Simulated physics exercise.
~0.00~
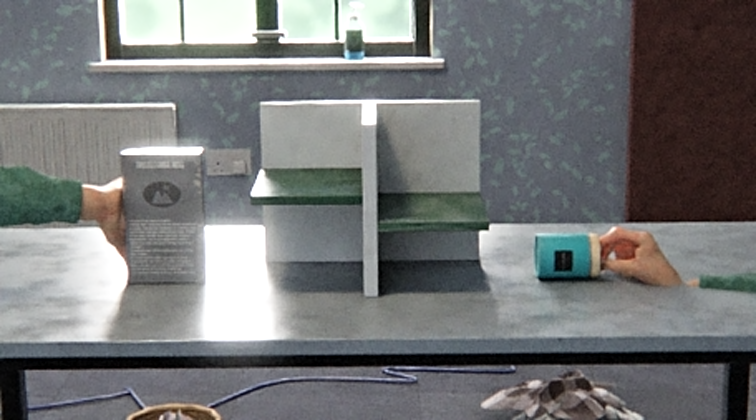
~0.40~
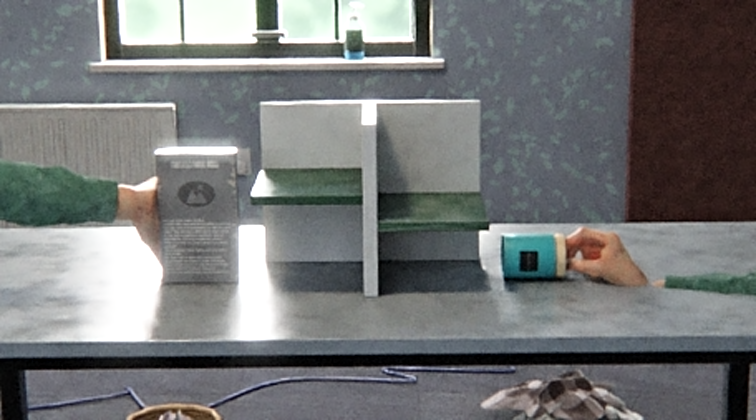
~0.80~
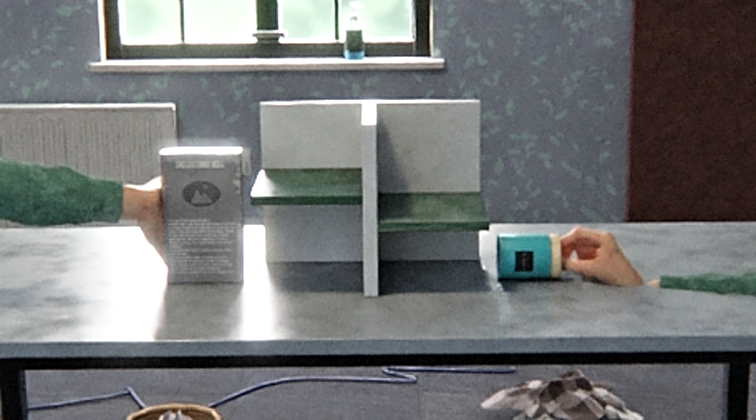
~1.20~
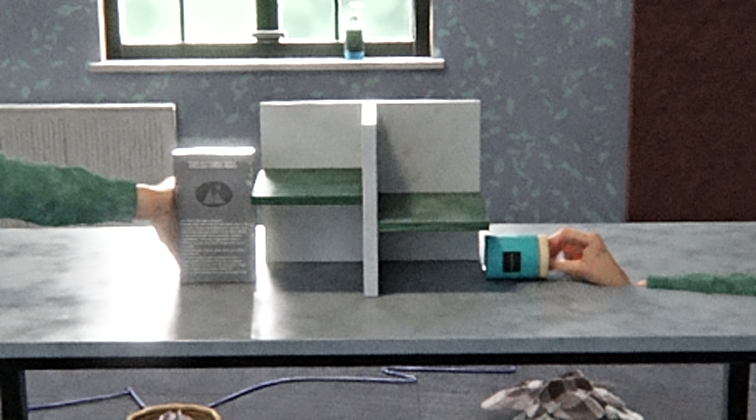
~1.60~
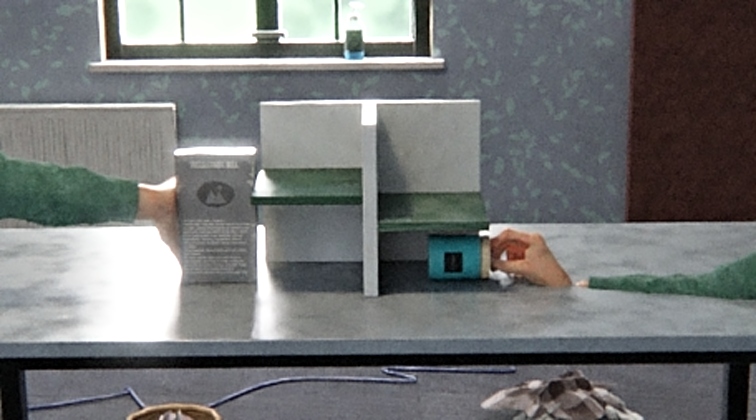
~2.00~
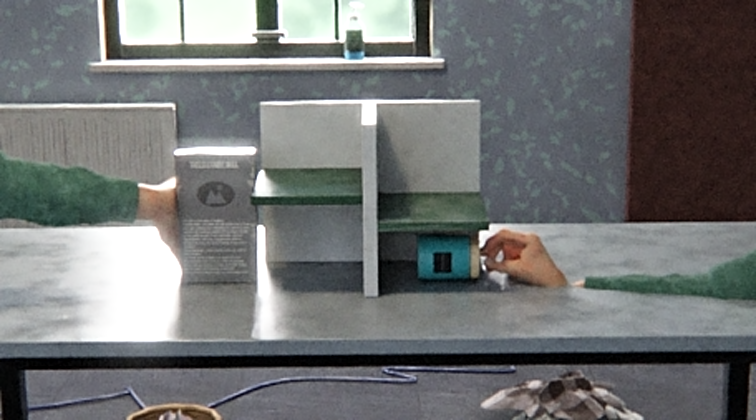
A grey packet, held upright by a hand on the left, and a turquoise jar, held on its side by a hand on the right, approach a two-sided shelf on a grey table, seen from the front by a still camera. Green boards jut from each side of the pale divider, with a window behind. The packet slides right while the jar slides left. The packet stops at the edge of the left board, too tall to pass beneath it. The jar keeps going under the right board. It ends beneath the board, while the packet remains outside.
